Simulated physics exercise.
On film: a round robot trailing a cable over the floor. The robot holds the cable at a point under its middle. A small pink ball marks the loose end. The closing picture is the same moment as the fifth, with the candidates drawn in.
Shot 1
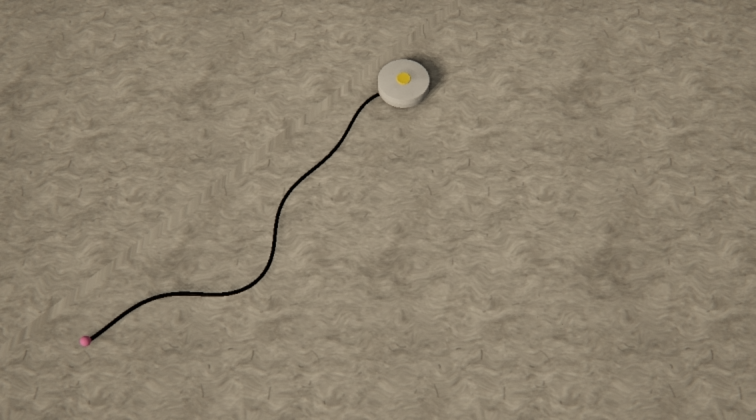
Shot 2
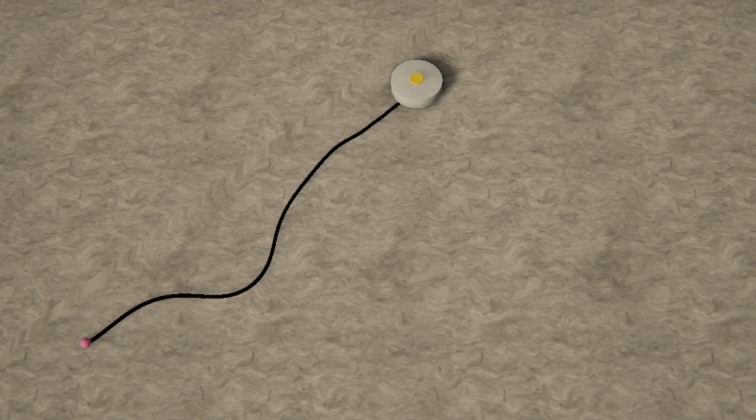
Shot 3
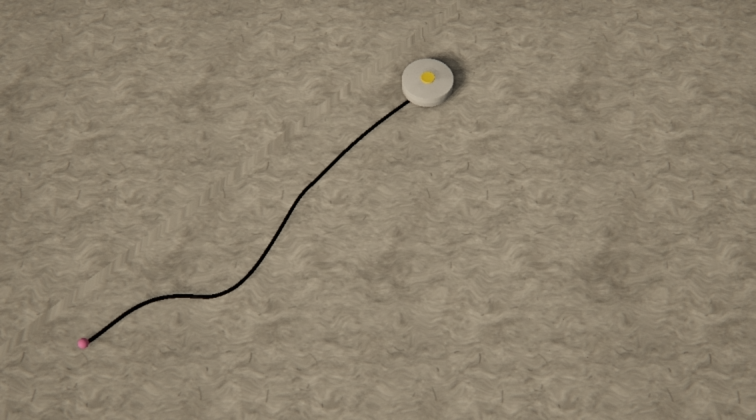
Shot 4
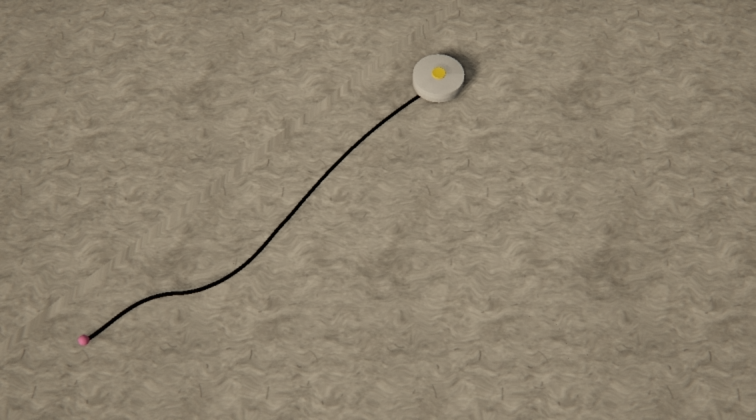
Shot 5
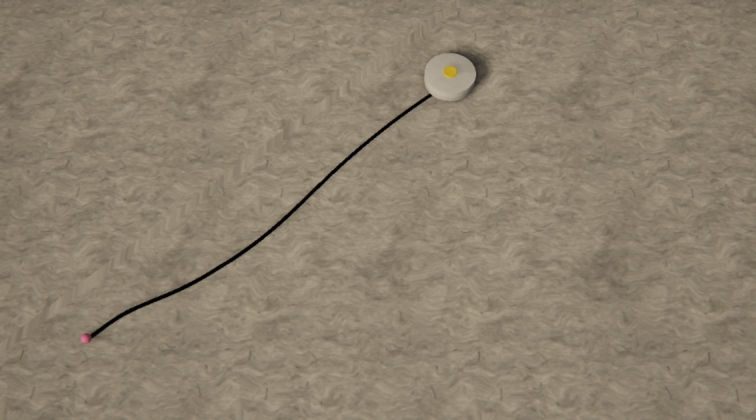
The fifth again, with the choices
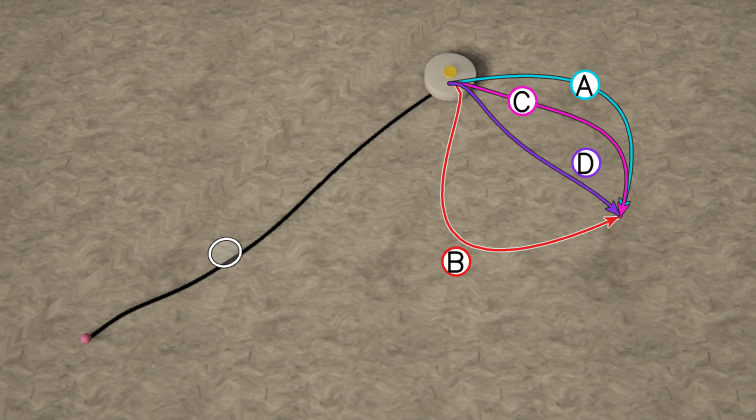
Round pale robot with a yellow centre creeping right across a mottled floor, gradually drawing the curves out of its trailing black cable.
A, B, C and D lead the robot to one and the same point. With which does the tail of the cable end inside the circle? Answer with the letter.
It should follow A.
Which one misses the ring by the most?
That is B.
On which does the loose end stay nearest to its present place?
Route B.
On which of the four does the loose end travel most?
A.
On the marked copy, A from (449, 84) via (597, 90) to (621, 213); B from (449, 84) via (448, 224) to (618, 217); C from (449, 84) via (572, 116) to (620, 216); D from (449, 84) via (525, 148) to (619, 215); the ring at (225, 253).
Taking A. A third of the way, robot (562, 73), middle of the cable (373, 160), free end (184, 278).
Two thirds of the way, robot (634, 141), middle of the cable (416, 149), free end (224, 251).
When it is over, robot (623, 211), middle of the cable (416, 150), free end (224, 251); the free end is on the ring.
As for the rest, B leaves the free end at (157, 299); C leaves the free end at (202, 267); D leaves the free end at (170, 288).
